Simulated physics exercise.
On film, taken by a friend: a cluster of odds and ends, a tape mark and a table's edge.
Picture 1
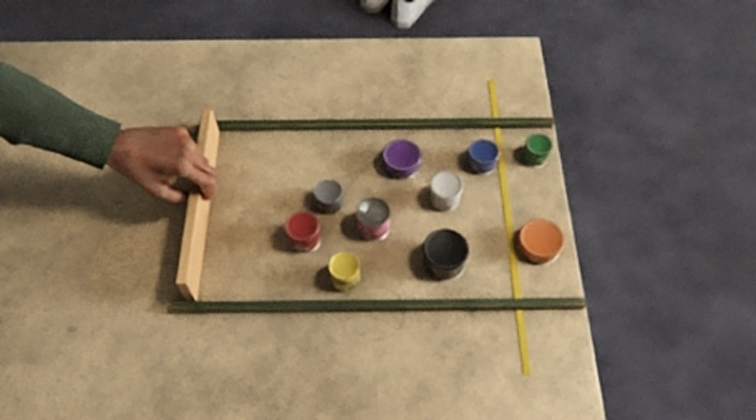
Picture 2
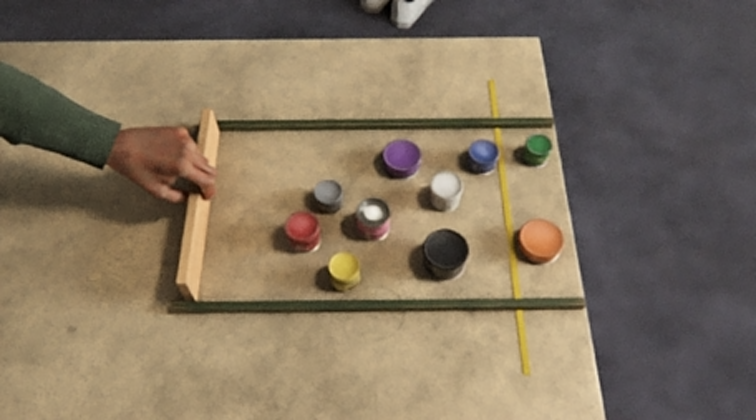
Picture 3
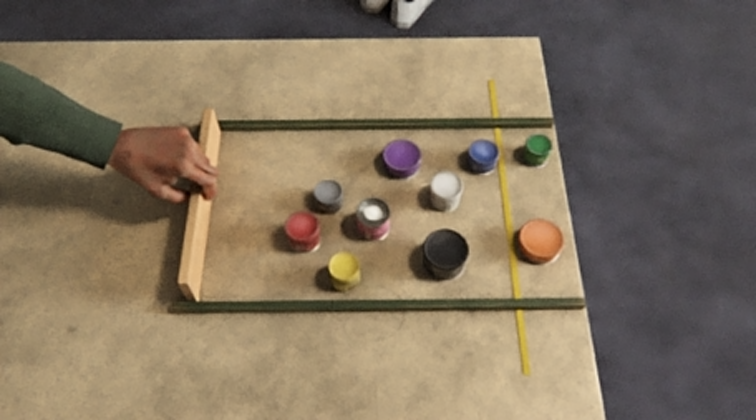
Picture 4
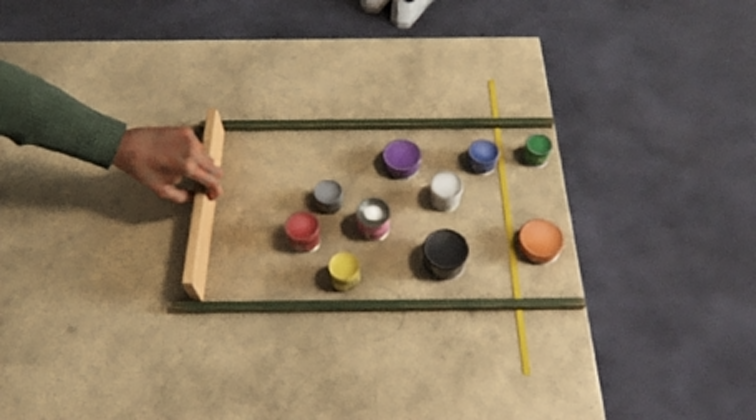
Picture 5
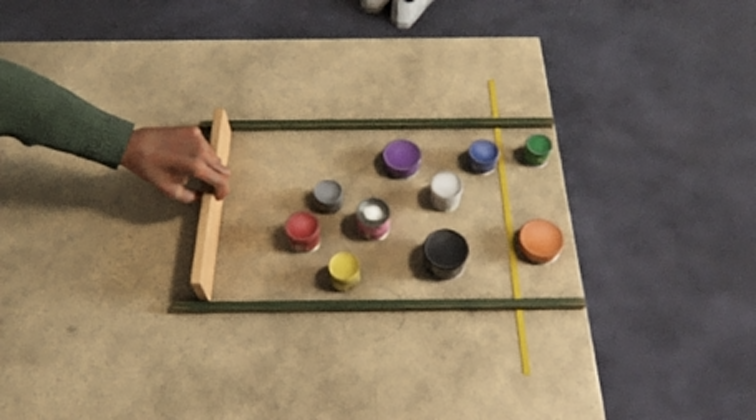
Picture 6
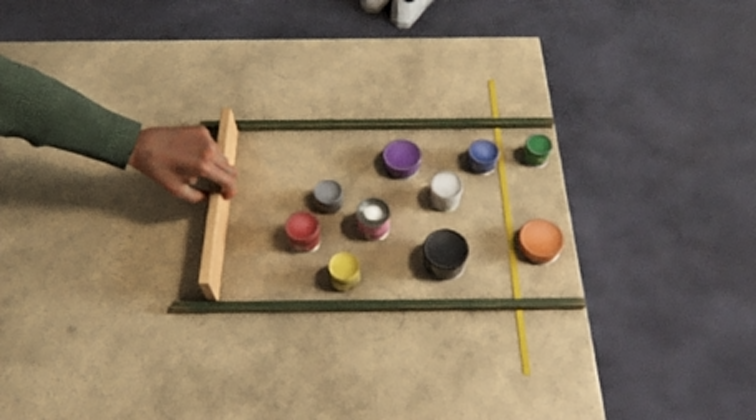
On a pale tabletop beside a dark floor, a hand in a green sleeve holds a wooden board upright between two dark rails, left of scattered colourful pots and a yellow tape line. The board stays nearly still at first, then the hand slides it slightly right, while the pots stay in place.
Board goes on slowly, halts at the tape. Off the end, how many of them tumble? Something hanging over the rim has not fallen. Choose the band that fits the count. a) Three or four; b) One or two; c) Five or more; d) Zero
Answer: B.
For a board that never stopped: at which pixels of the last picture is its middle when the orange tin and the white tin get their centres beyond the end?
Orange tin: (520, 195); white tin: (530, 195).
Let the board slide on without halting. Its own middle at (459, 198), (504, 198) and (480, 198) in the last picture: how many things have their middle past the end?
Per position: 0 / 1 / 0.
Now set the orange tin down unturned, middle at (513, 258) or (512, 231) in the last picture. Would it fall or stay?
Place by place, it goes down, then holds its place.
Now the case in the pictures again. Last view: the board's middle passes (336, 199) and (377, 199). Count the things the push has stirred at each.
That makes 4 at the first spot and 4 at the second.
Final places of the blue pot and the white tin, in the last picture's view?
Listed in order, first is (555, 157) and the other is (548, 192).
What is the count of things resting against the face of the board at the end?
Count recorded: 5.
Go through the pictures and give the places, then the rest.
In the first frame, green pot (537, 151); orange tin (540, 242); blue pot (483, 157); board (200, 200); tape (507, 209).
In the second frame, orange tin (540, 242); grey tub (329, 197).
In the third frame, blue pot (483, 158); board (201, 200).
In the fourth frame, green pot (537, 151); black tin (445, 255).
In the fifth frame, orange tin (540, 242); pink tin (373, 220).
In the sixth frame, green pot (537, 151); orange tin (540, 242); blue pot (483, 158); board (220, 200); tape (507, 209).
Early on, none off yet; green pot at rest near (537, 151); orange tin at rest near (540, 242); blue pot at rest near (483, 158).
Finally, the number that fall off is one or two; lost, green pot.
